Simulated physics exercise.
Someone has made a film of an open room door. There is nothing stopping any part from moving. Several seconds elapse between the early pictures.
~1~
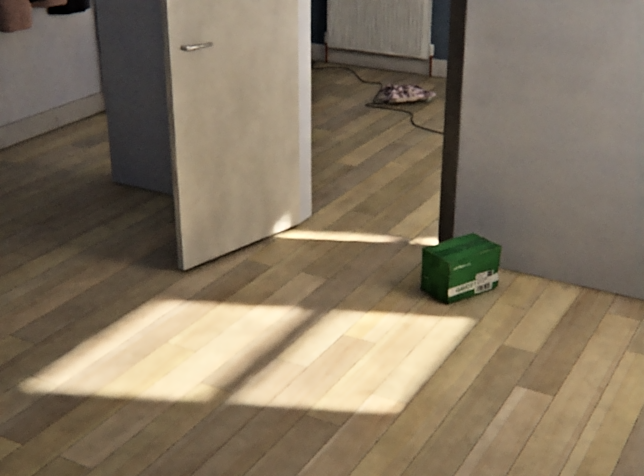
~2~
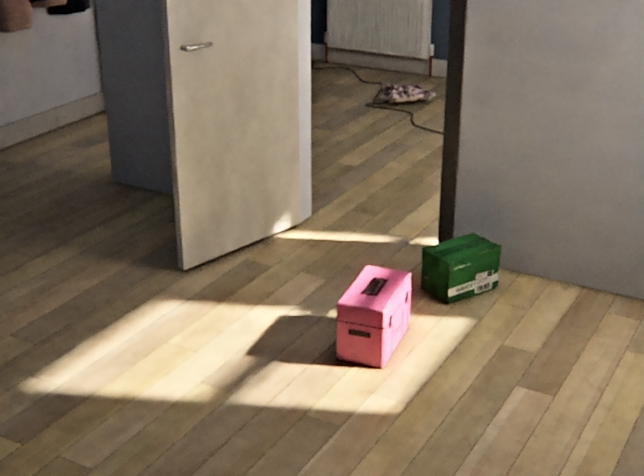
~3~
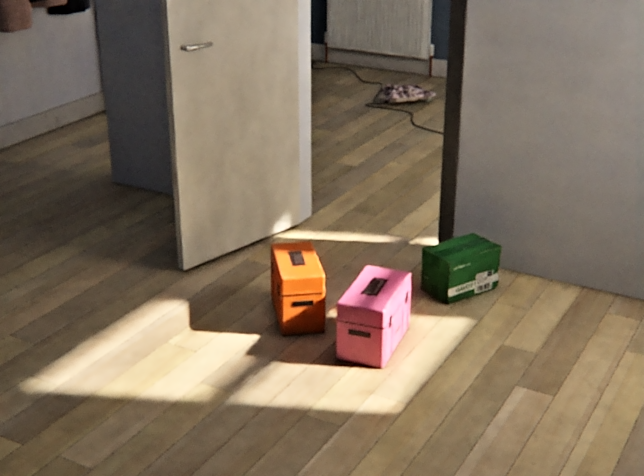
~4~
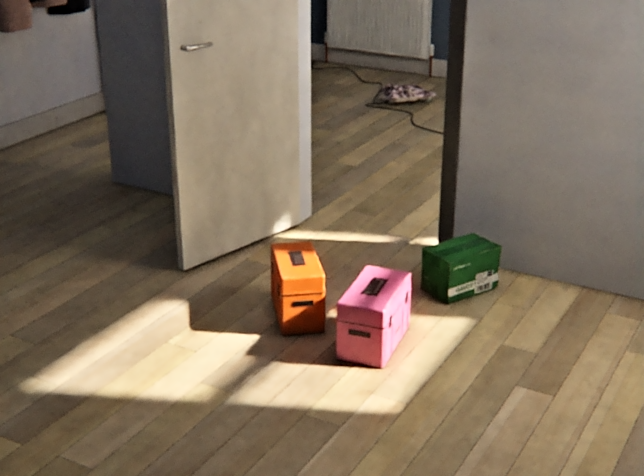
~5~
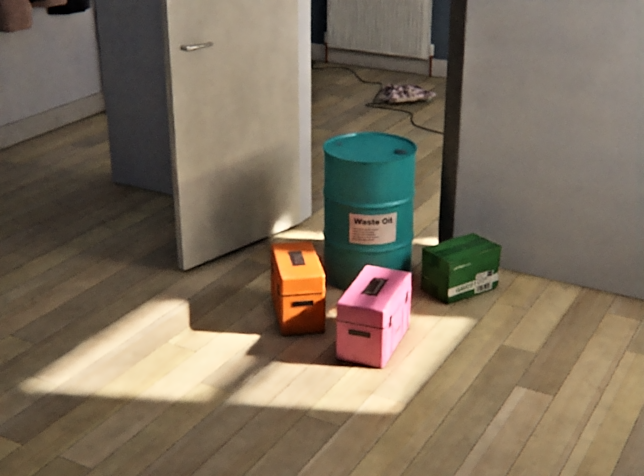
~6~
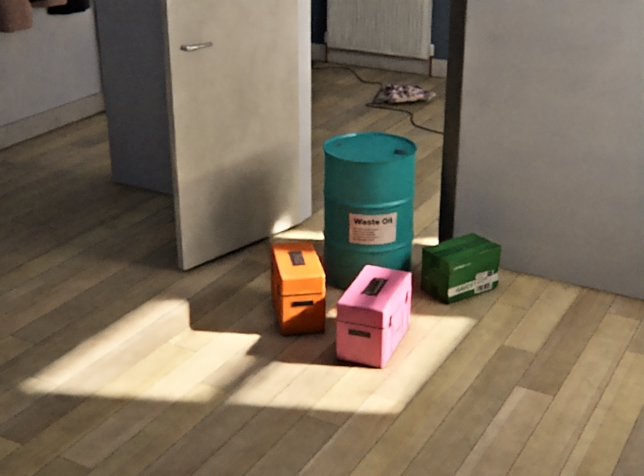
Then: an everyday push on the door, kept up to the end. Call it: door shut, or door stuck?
Door stuck.
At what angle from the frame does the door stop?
Roughly 50 degrees open.
Then, 0.50 s on from there, door at 88°.
Then, 0.80 s on from there, door at 67°.
Then, 1.00 s on from there, door at 52°.
In the end, door at 49°; all 4 unmoved. At the end, from the last picture's camera, turquoise drum near (373, 211).
